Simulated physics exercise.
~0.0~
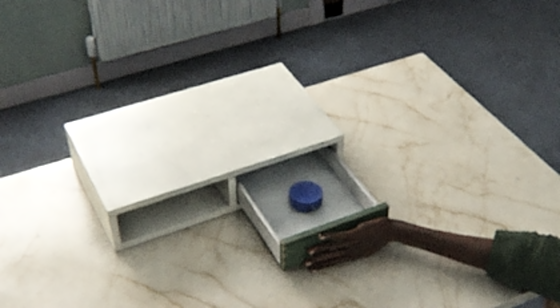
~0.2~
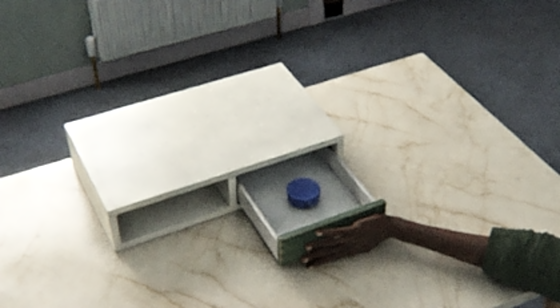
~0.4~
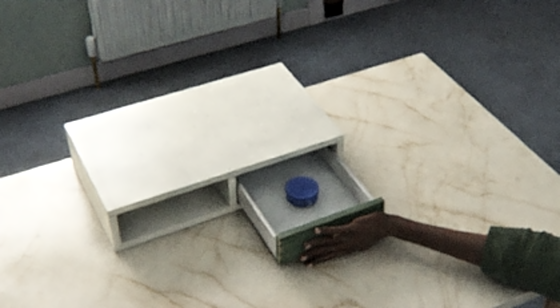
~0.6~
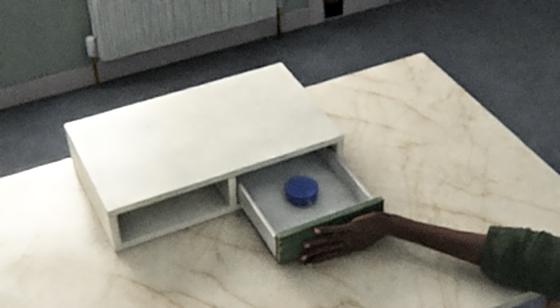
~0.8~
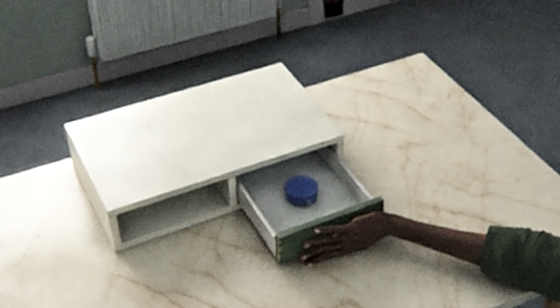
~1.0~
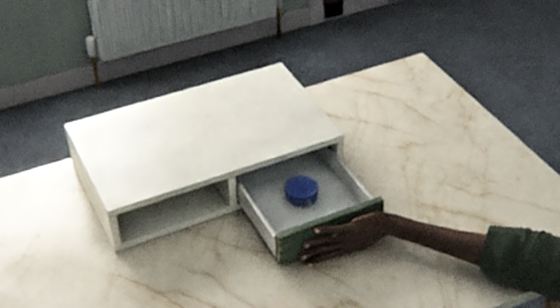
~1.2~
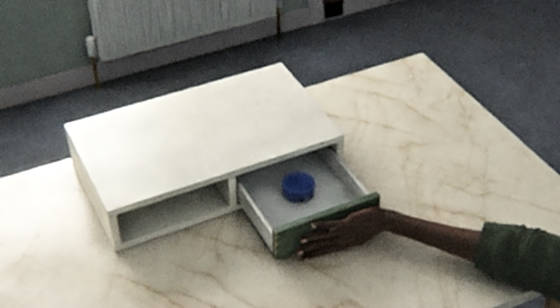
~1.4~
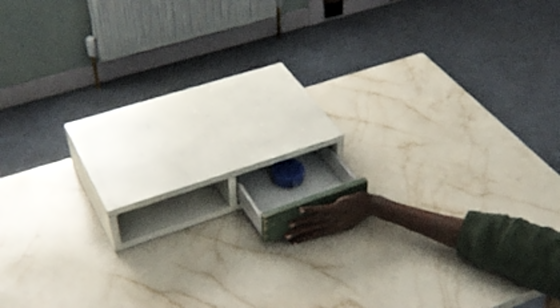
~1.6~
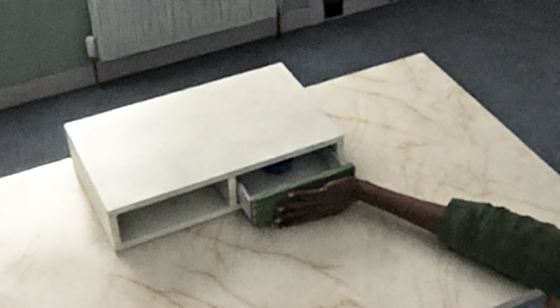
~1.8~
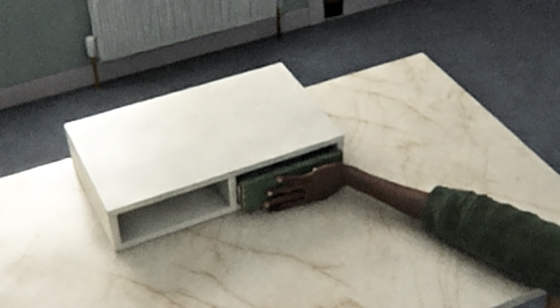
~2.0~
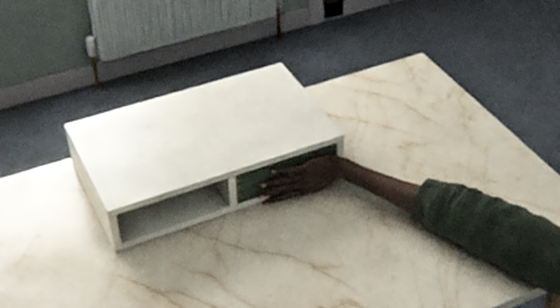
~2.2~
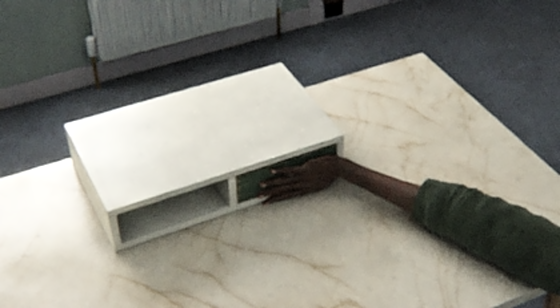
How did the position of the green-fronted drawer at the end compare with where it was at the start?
At the start the drawer stuck out of the white chest with the blue tin showing inside, and by the end it had moved up and to the left, fully into the chest.
